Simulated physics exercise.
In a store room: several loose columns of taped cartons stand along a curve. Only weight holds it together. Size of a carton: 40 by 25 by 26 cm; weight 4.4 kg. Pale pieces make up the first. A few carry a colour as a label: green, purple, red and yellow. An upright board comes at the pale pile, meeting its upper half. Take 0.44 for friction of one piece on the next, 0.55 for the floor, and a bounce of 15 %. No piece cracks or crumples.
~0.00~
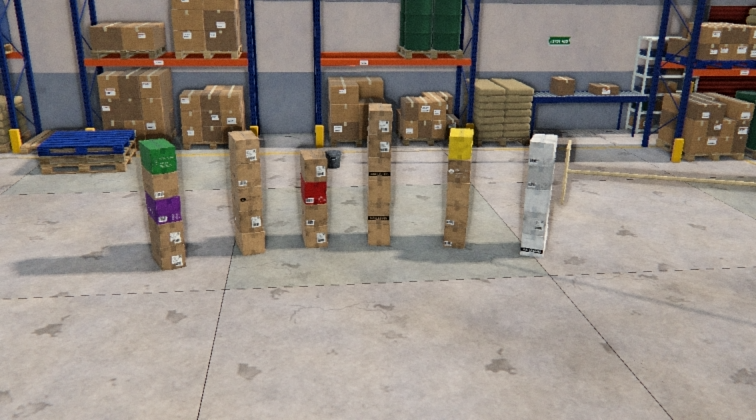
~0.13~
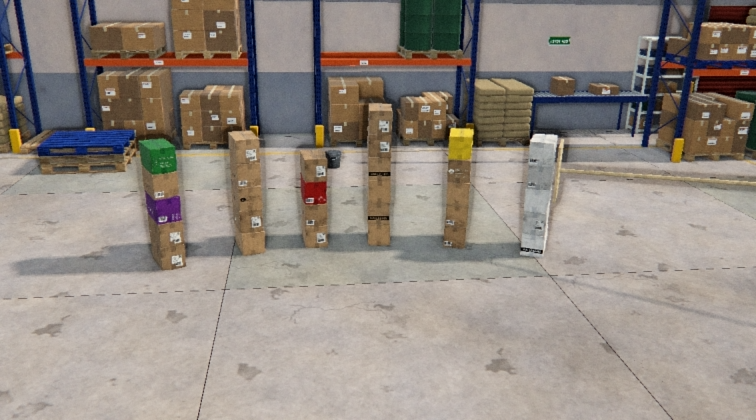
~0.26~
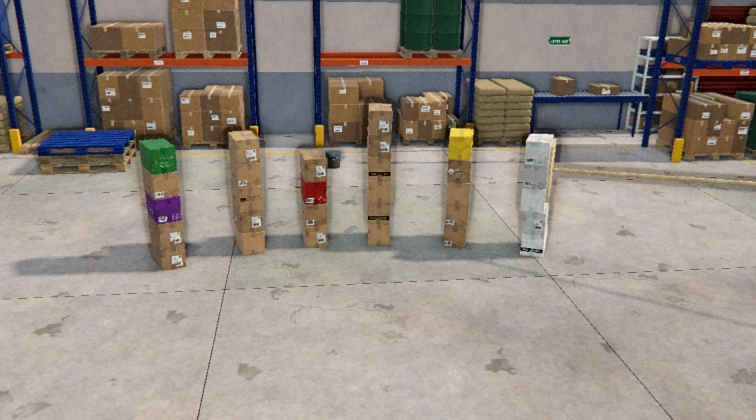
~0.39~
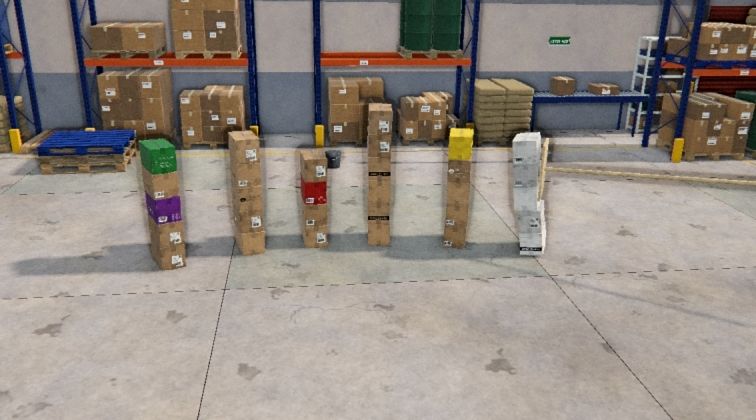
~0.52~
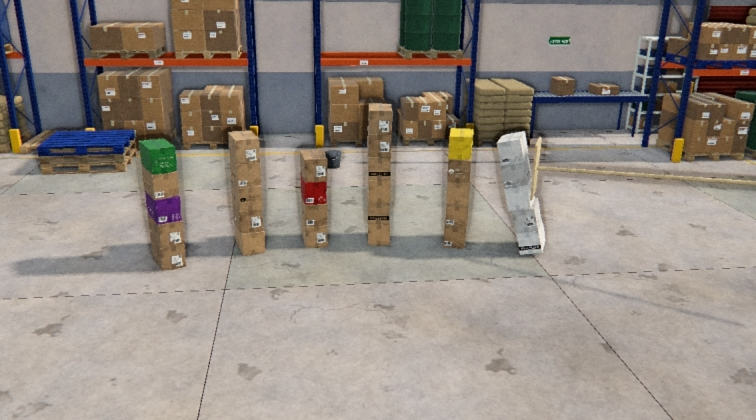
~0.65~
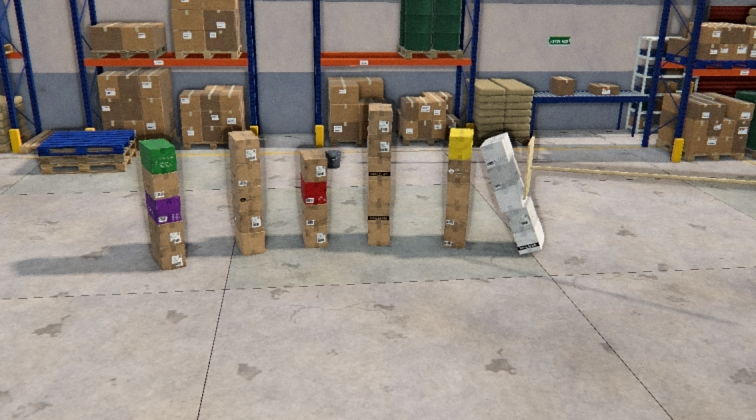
The footage shows six columns of cartons standing on a store room floor, some with coloured boxes, as an upright board moves leftward against the white column at the right, which leans left toward the neighbouring yellow-topped column.
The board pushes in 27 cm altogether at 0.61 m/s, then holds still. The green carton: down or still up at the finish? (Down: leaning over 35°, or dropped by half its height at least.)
It drops.
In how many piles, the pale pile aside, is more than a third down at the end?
The count is 5.
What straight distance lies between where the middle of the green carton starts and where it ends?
About 215 cm.
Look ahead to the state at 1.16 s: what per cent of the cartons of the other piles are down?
0 per cent by then.
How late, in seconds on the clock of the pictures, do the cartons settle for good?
Around 4.5 s.
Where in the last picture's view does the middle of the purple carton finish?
Around (69, 273).
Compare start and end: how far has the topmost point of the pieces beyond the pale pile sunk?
About 95 cm.
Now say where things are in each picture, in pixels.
In the first picture (each place is the centre of the face we see best), board (566, 169) 12 cm short; green carton (164, 161); yellow carton (460, 148); purple carton (169, 211); the others all in place.
In the second picture, board (558, 168) 43 mm short; green carton (164, 161).
In the third picture, board (550, 167) 37 mm in; green carton (164, 161).
In the fourth picture, board (542, 167) 12 cm in, top of the pale pile leaning 7°; green carton (164, 161); the others all in place.
In the fifth picture, board (534, 166) 20 cm in, top of the pale pile leaning 15°; green carton (164, 161); the others all in place.
In the sixth picture, board (527, 165) 27 cm in, top of the pale pile leaning 23°; green carton (164, 161); purple carton (169, 211); yellow carton (460, 148); the others all in place.
By 1.16 s, 5 of the pale pile down; none of the 25 other cartons down, 5 disturbed; green carton unmoved; yellow carton tilted 18°.
By 1.90 s, 5 of the pale pile down; 6 of the 25 other cartons down; green carton unmoved; yellow carton tilted 36°, 43 cm lower.
By 2.76 s, 5 of the pale pile down; 15 of the 25 other cartons down; green carton moved 38 mm; yellow carton on its side.
By 3.52 s, 5 of the pale pile down; 25 of the 25 other cartons down; green carton tilted 68°, 85 cm lower; yellow carton on its side.
When it is over (4.7 s), 5 of the pale pile down; 25 of the 25 other cartons down; green carton on its side; yellow carton on its side; purple carton on its side. In pixels of the last frame, middles, yellow carton near (346, 203).
